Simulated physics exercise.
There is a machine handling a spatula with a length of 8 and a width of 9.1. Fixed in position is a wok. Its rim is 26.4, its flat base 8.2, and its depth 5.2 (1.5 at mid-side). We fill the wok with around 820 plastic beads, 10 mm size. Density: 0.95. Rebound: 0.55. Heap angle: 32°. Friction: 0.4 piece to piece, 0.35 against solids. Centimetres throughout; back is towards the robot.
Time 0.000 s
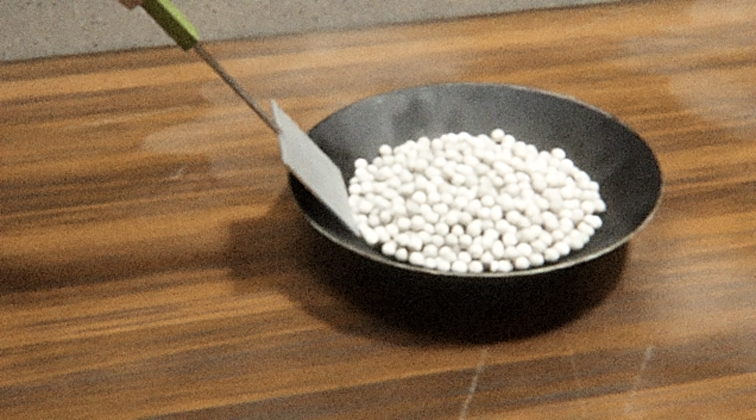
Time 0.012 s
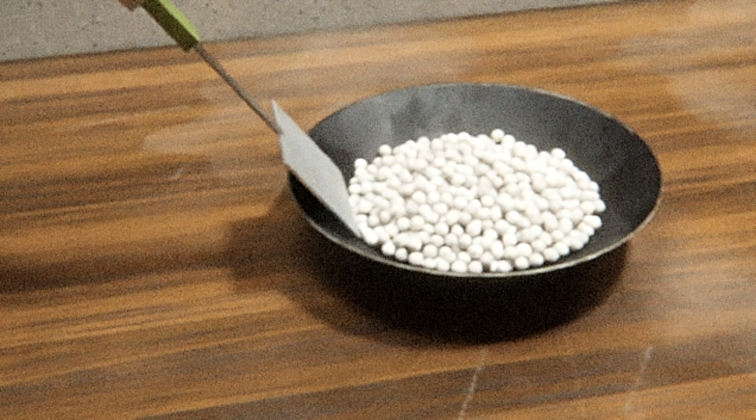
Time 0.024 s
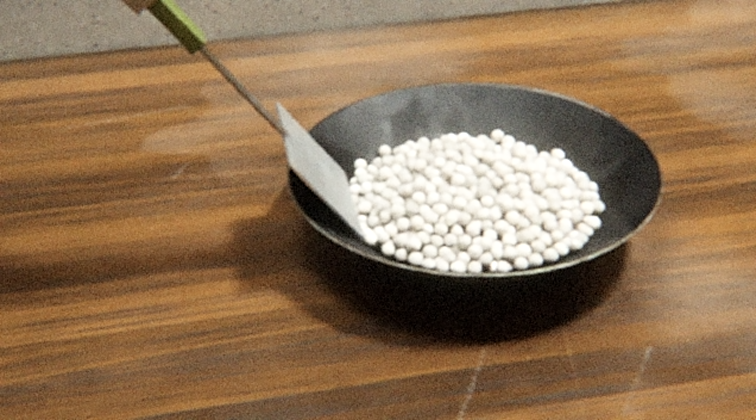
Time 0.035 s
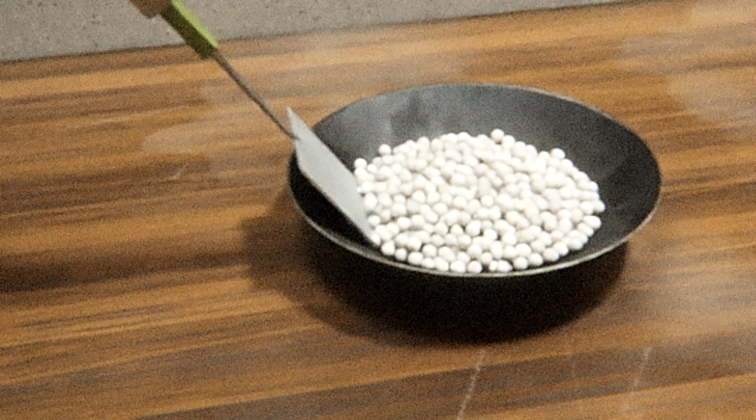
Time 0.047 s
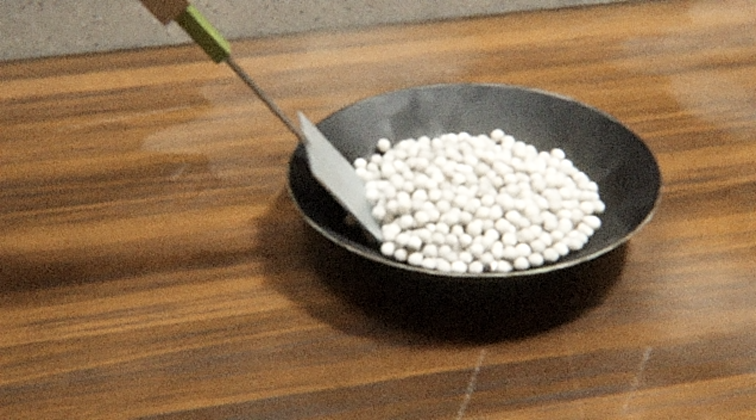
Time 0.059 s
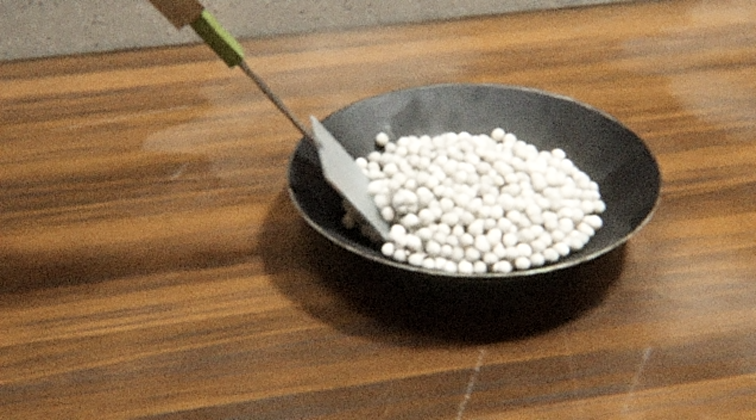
At the start, a spatula with a green-marked handle rests its blade inside the left edge of a dark wok filled with small white beads on a wooden surface. The blade barely moves, then slides slowly rightward into the heap, nudging the nearest beads while a few appear behind it.
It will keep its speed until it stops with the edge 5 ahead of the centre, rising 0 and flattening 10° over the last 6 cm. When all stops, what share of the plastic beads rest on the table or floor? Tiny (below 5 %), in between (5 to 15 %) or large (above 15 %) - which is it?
In between, so 5 to 15 %.
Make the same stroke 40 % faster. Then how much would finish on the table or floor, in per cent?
Around 15 per cent would finish on the table or floor.
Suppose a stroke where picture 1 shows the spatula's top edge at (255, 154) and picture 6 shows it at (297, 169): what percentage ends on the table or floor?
Some 10 percent ends up on the table or floor.
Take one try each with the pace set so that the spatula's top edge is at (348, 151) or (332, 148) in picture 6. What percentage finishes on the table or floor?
About 25 and 15 percent.
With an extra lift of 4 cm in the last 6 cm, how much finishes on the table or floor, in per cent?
Result: Approx. 10 %.
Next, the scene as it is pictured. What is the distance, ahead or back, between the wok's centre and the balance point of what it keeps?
I'd say close to 4.5 cm toward the front.
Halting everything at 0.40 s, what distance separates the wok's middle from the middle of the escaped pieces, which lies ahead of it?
Some 16 centimetres ahead.
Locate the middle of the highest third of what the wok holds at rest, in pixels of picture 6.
The centre sits close to (585, 159).
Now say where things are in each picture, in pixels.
Spatula top edge at (278, 130), sloping 55°; upper third of the load around (471, 189), from x 350 to 600, top at y 135; 817 in the wok, in the first picture.
Spatula top edge at (278, 131), sloping 55°; upper third of the load around (471, 189), from x 350 to 595, top at y 135, in the second picture.
Spatula top edge at (283, 133), sloping 55°; upper third of the load around (472, 189), from x 350 to 595, top at y 135, in the third picture.
Spatula top edge at (294, 137), sloping 55°; upper third of the load around (471, 189), from x 350 to 595, top at y 135, in the fourth picture.
Spatula top edge at (306, 142), sloping 55°; upper third of the load around (468, 188), from x 350 to 595, top at y 135, in the fifth picture.
Spatula top edge at (318, 145), sloping 55°; upper third of the load around (468, 187), from x 350 to 595, top at y 135; 817 in the wok, in the sixth picture.
After 0.12 s, sloping 55°, highest piece 7 above the table; 817 in the wok.
After 0.17 s, sloping 51°, highest piece 7 above the table; 816 in the wok, 1 on the blade or in flight.
After 0.40 s, sloping 45°, highest piece 7 above the table; 747 in the wok, 61 on the table or floor, 9 on the blade or in flight.
After 1.45 s, sloping 45°, highest piece 7 above the table; 743 in the wok, 74 on the table or floor.
At rest, 743 in the wok, 74 on the table or floor. That is 9 % on the table or floor.
